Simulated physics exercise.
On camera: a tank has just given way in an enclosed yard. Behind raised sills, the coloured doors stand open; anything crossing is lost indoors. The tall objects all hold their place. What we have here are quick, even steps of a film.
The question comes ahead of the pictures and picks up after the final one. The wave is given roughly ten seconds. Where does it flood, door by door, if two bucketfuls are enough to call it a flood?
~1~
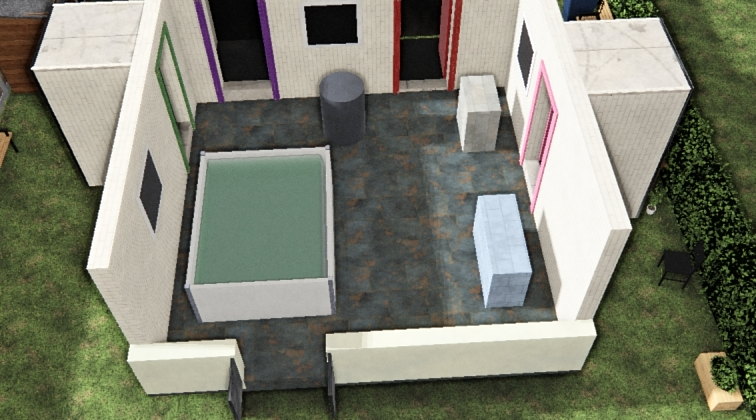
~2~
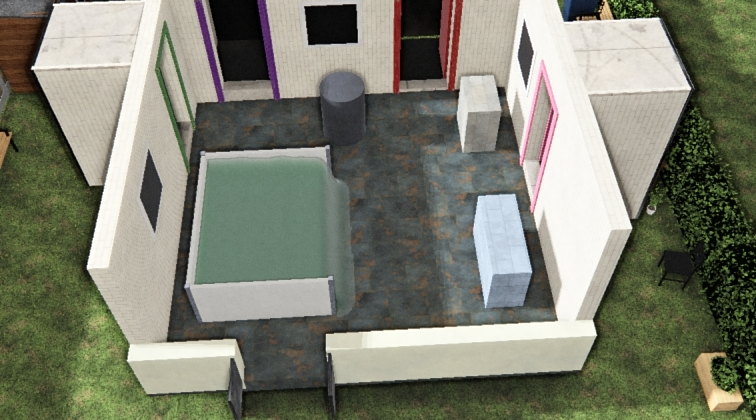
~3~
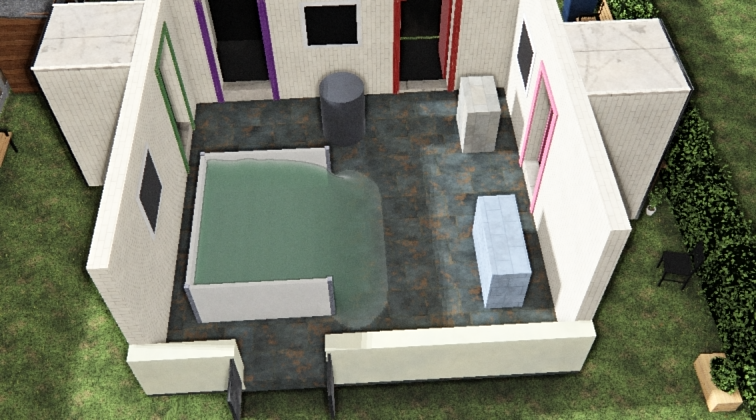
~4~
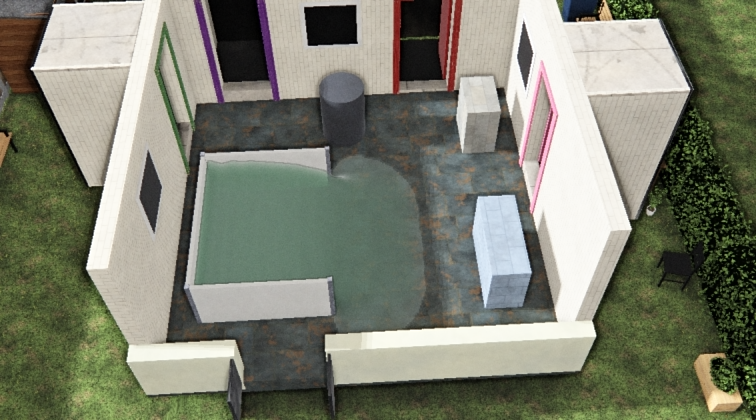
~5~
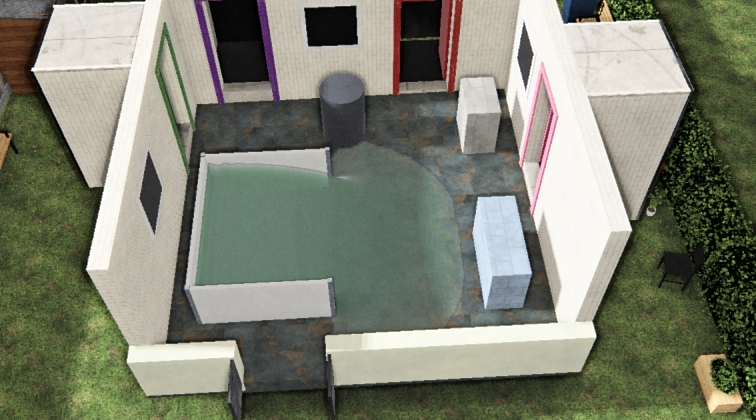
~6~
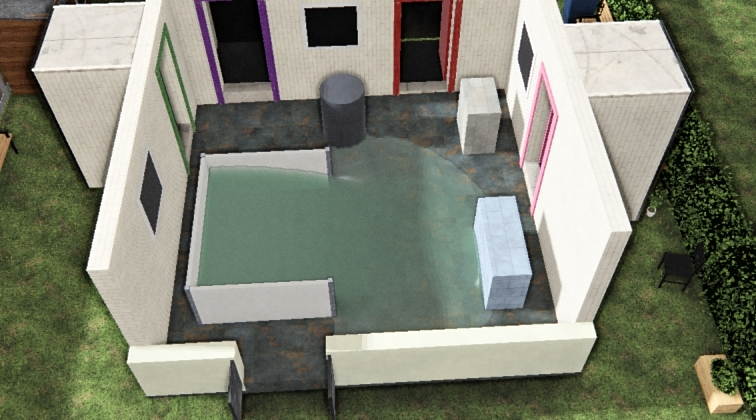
At the purple door it does not flood; at the green door it does not flood; at the pink door it floods; at the red door it floods.
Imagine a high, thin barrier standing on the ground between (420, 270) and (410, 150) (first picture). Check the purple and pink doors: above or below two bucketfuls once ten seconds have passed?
Lab note: Purple door doesn't reach it; pink door doesn't reach it.
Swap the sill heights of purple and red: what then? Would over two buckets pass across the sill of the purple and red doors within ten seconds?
With the sills traded, the purple door overflows the limit and the red door stays within it.
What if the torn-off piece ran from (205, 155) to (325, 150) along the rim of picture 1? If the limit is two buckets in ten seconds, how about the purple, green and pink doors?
Here's how it goes: The purple door crosses the threshold, then the green door crosses the threshold, then the pink door misses the threshold.
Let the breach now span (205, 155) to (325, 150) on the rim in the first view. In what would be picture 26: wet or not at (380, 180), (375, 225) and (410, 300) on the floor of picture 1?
Submerged, unwetted, unwetted.
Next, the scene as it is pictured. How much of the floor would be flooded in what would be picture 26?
Close to 70 %.
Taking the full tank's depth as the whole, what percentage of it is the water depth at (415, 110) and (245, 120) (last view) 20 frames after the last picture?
In order: About 20 and 0 percent.
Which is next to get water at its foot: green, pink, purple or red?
That would be the door marked pink.
A moment on, water covers 55 % of the floor; the purple door not reached, the green door not reached, the pink door over two buckets in, the red door not reached.
Next, water covers 60 % of the floor; the purple door not reached, the green door not reached, the pink door far over two buckets in, the red door under two buckets in.
Then, water covers 70 % of the floor; the purple door not reached, the green door not reached, the pink door far over two buckets in, the red door over two buckets in.
Later, water covers 100 % of the floor; the purple door wet at the sill, nothing in, the green door wet at the sill, nothing in, the pink door far over two buckets in, the red door far over two buckets in.
In the end, water covers 95 % of the floor; the purple door wet at the sill, nothing in, the green door wet at the sill, nothing in, the pink door far over two buckets in, the red door far over two buckets in.
